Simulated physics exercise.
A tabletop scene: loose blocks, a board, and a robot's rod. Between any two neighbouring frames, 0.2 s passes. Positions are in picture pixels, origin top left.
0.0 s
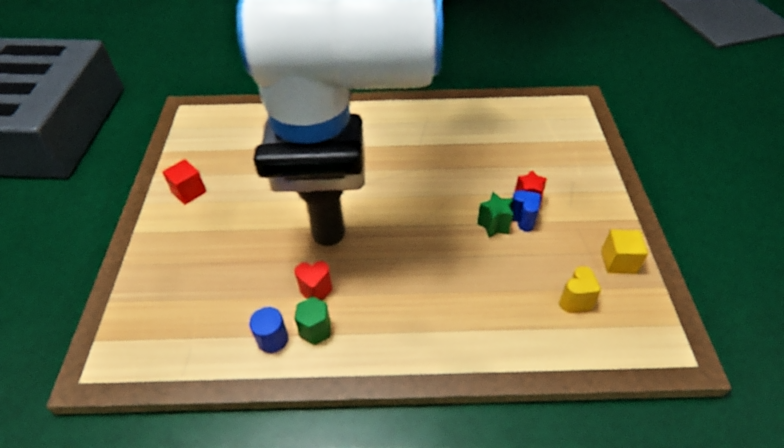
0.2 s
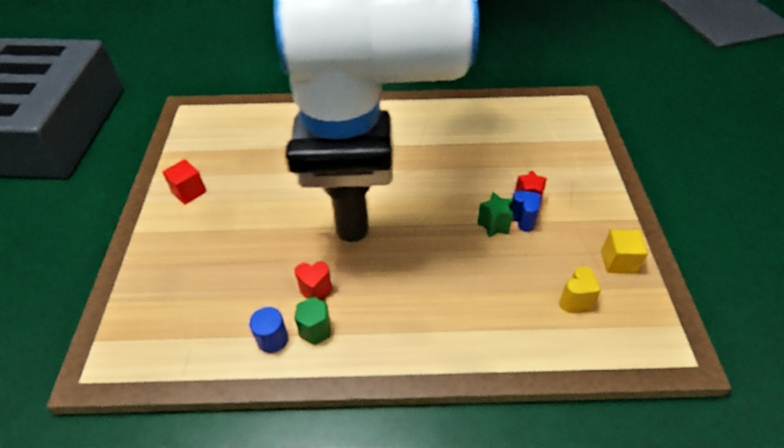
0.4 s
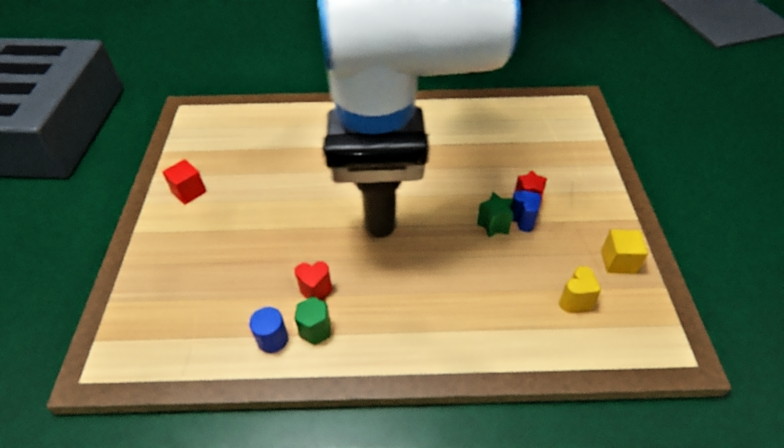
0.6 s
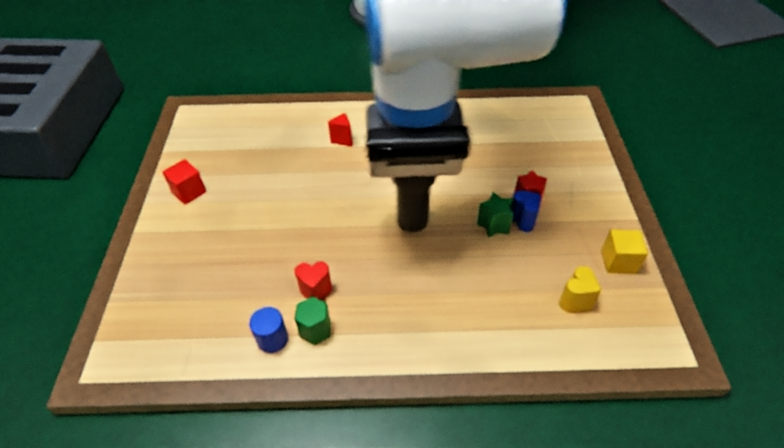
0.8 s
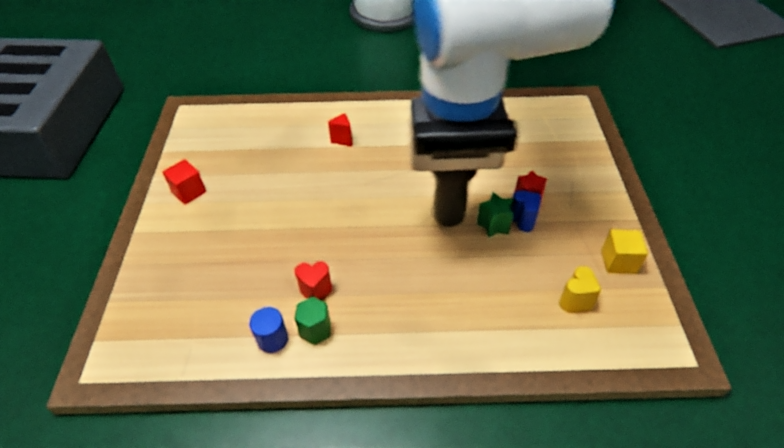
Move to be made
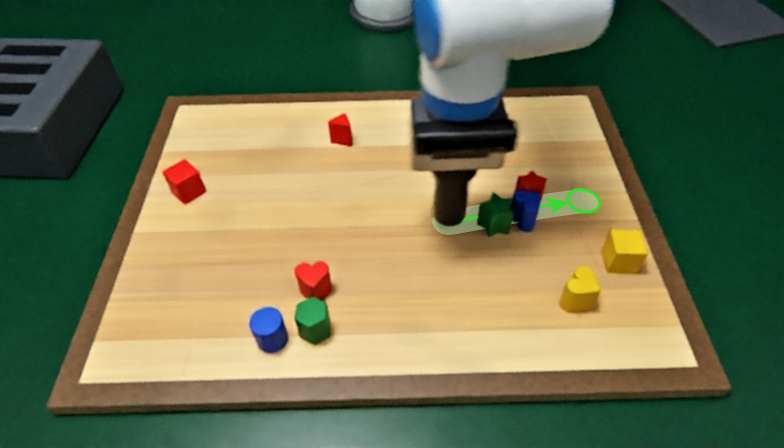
A white robot arm with a black rod reaches over a brown-framed wooden board on a dark green surface, seen from above at a fixed angle. Red, blue and green blocks sit at left, a green star, blue heart and red star cluster right of centre, and yellow blocks lie beyond. The rod glides steadily rightward to beside the green star, uncovering a red block behind, while every block stays still.
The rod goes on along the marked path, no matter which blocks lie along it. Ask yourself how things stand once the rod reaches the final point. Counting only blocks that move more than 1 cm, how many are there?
Three or more blocks.
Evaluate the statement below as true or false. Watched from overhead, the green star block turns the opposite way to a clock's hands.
Verdict: False.
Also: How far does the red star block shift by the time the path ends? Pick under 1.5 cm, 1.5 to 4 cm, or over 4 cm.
Verdict: More than 4 cm.
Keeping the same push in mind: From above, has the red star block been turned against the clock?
I believe so.
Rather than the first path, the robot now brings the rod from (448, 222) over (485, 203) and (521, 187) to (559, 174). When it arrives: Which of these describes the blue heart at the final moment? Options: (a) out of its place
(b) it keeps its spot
(b)
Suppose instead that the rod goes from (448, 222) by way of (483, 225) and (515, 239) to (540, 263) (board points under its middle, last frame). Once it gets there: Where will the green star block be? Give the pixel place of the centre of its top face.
It sits at (556, 215).
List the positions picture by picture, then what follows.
The first picture shows rod's lower end at (329, 234); green star block at (498, 204); blue heart at (529, 199); red star block at (533, 180); yellow square at (629, 241).
The second picture shows rod at (352, 231); blocks still.
The third picture shows rod at (380, 226); blocks still.
The fourth picture shows rod at (413, 221); blocks still.
The fifth picture shows rod at (449, 215); green star block at (498, 204); blue heart at (529, 199); red star block at (533, 180); yellow square at (629, 241).
Drawn move, from (448, 222) to (584, 201).
What follows on the original path. One third of the way, rod at (496, 207); green star block at (532, 204), turned 20° clockwise; blue heart at (555, 201), turned 15° clockwise.
Two thirds of the way, rod at (542, 200); green star block at (573, 203), turned 60° clockwise; blue heart at (598, 212), turned 55° clockwise; red star block at (560, 170), turned 40° anticlockwise.
At the end, rod at (586, 194); green star block at (592, 200), turned 130° clockwise; blue heart at (606, 219), turned 70° clockwise; red star block at (576, 161), turned 95° anticlockwise; yellow square still.
